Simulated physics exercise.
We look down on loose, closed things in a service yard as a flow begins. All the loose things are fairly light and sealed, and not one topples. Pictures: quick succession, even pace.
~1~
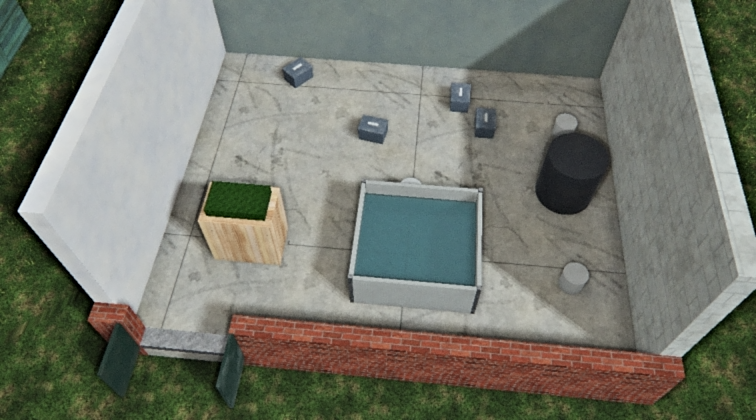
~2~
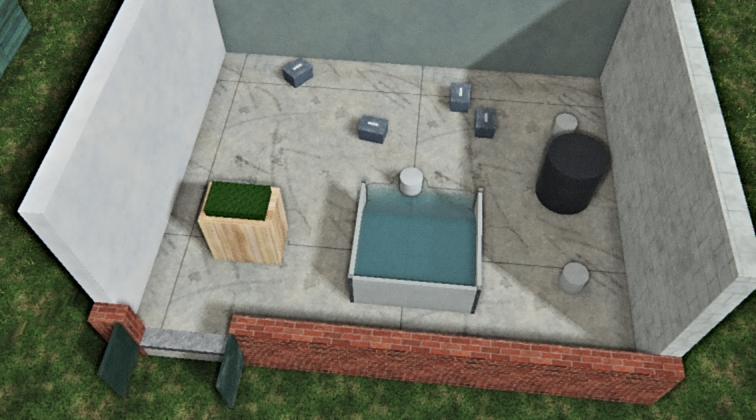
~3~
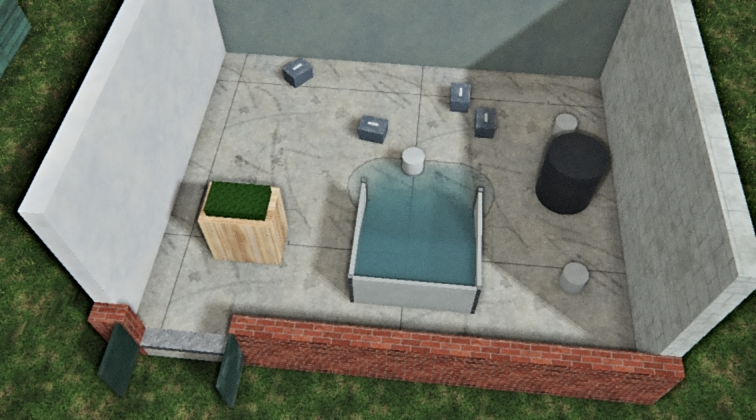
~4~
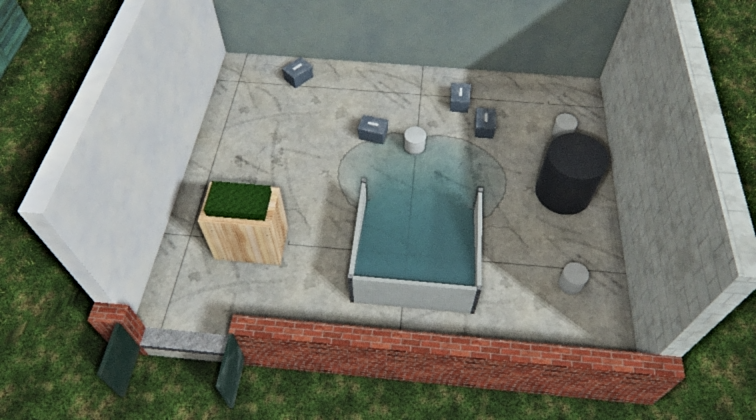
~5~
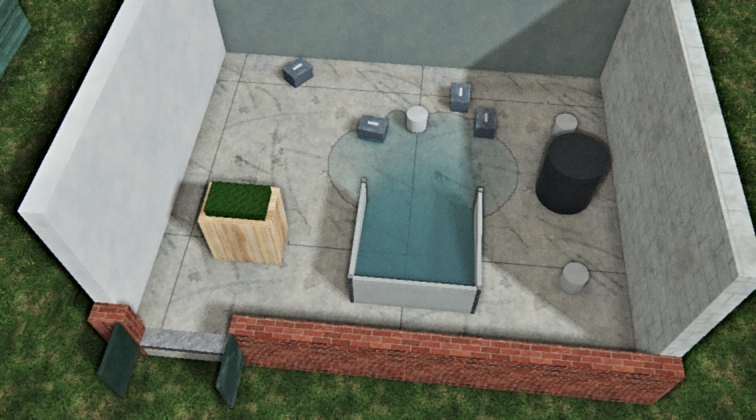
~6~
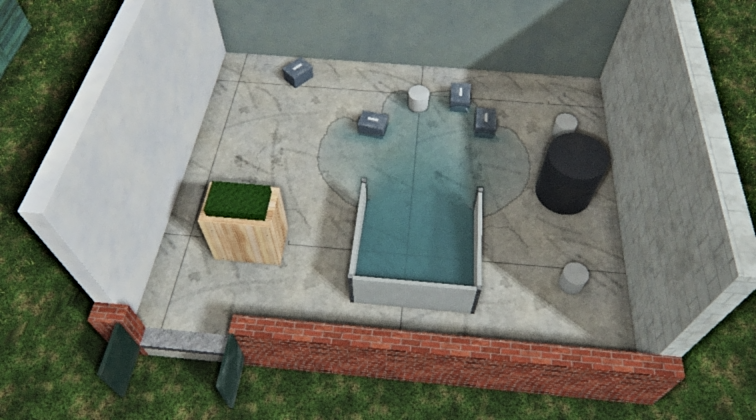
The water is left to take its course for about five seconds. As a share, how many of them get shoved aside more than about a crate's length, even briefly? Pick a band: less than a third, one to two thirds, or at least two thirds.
The fraction is at least two thirds of them.
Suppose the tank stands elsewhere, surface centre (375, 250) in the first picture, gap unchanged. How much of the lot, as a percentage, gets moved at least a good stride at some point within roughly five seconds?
By my count it is some 90 %.
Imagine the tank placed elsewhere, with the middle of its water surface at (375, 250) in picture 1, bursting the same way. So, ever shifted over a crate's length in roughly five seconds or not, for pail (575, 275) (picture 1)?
It stayed short.
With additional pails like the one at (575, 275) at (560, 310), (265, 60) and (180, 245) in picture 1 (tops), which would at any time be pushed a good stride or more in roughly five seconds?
Stays put, shoved clear, stays put.
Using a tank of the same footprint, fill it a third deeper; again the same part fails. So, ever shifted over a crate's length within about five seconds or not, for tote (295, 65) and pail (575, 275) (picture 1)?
First: At least that much; second: Shy of that.
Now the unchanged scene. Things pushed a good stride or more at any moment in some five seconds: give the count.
Count: 6.
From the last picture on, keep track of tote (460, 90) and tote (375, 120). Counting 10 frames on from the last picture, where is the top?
My guess: Roughly (506, 72), then roughly (334, 54).
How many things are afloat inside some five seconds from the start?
Total: 3.
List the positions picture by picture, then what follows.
In the first frame, a pail at (411, 187), on the bottom; a tote at (373, 124) rests on the ground; 0 of 7 have shifted.
In the second frame, a pail at (412, 177) rests on the ground, close to its start; a tote at (373, 124) rests on the ground; 1 of 7 have shifted.
In the third frame, a pail at (413, 156), on the bottom, a stride from its start; a tote at (373, 124) rests on the ground; 1 of 7 have shifted.
In the fourth frame, a pail at (415, 135) rests on the ground, a stride from its start; a tote at (373, 124), on the bottom; 1 of 7 have shifted.
In the fifth frame, a pail at (417, 114), on the bottom, a stride from its start; a tote at (373, 124) rests on the ground; 1 of 7 have shifted.
In the sixth frame, a pail at (419, 93) rests on the ground, far from its start; a tote at (373, 120), on the bottom, close to its start; 2 of 7 have shifted.
A moment on, 1 of 7 are well off their spots; 1 afloat.
Next, 5 of 7 are well off their spots; 4 afloat.
Later, 6 of 7 are well off their spots; 6 afloat.
In the end, 6 of 7 are well off their spots, and 6 have been at some point; 3 afloat.
